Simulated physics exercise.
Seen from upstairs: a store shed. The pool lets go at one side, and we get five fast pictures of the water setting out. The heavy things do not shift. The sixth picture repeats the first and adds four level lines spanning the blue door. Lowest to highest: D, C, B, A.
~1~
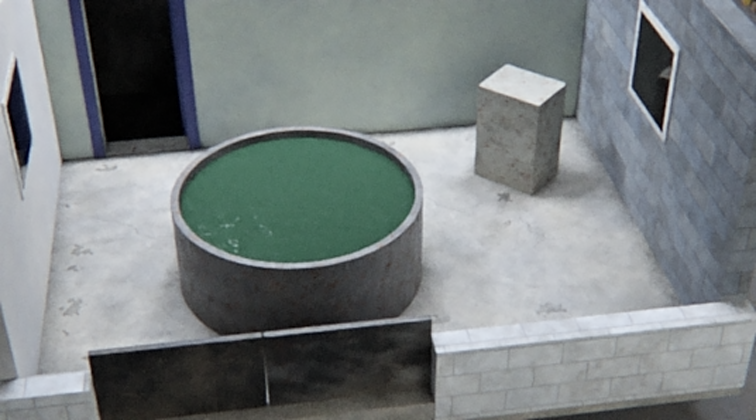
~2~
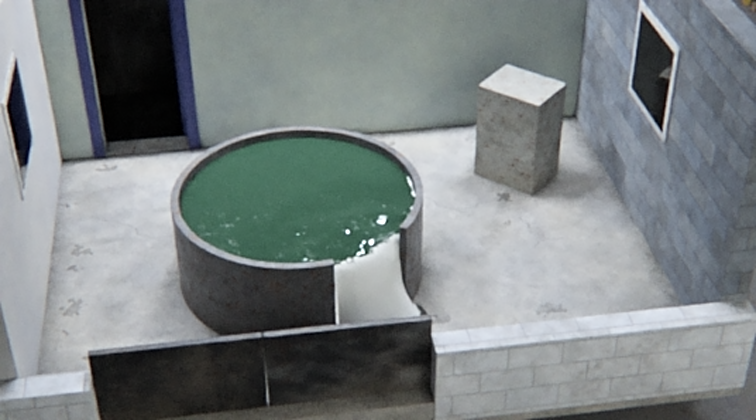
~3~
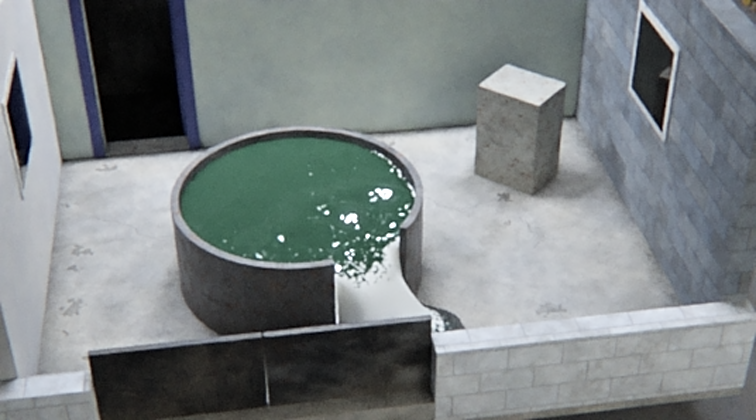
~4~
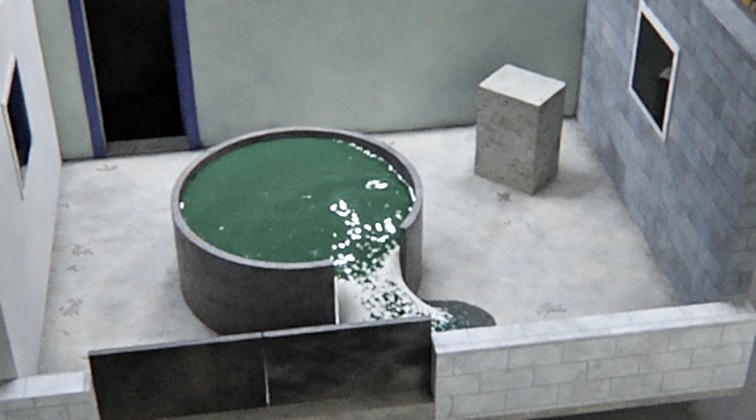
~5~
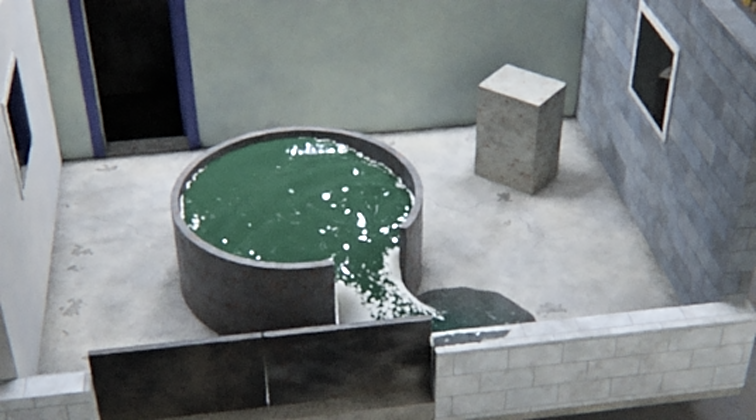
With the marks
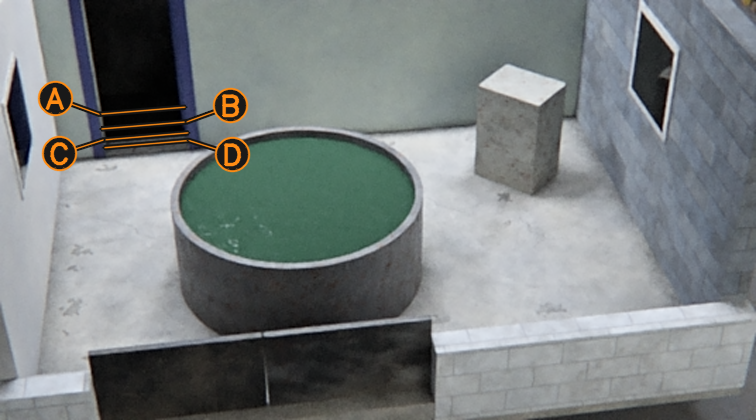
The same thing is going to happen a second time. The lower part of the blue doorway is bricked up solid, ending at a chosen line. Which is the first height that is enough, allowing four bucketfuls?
It is C.
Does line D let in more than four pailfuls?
Yes, it does.
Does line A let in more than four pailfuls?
No, not at all.
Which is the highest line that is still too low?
Here it is line D.
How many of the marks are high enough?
Three of the four.
On the marked copy, A at (142, 110); B at (144, 125); C at (145, 136); D at (146, 144); from the bottom up D, C, B, A.
If A is chosen, nothing gets over.
If B is chosen, nothing gets over.
If C is chosen, a splash gets over, under a bucket.
If D is chosen, about 13 bucketfuls get in.
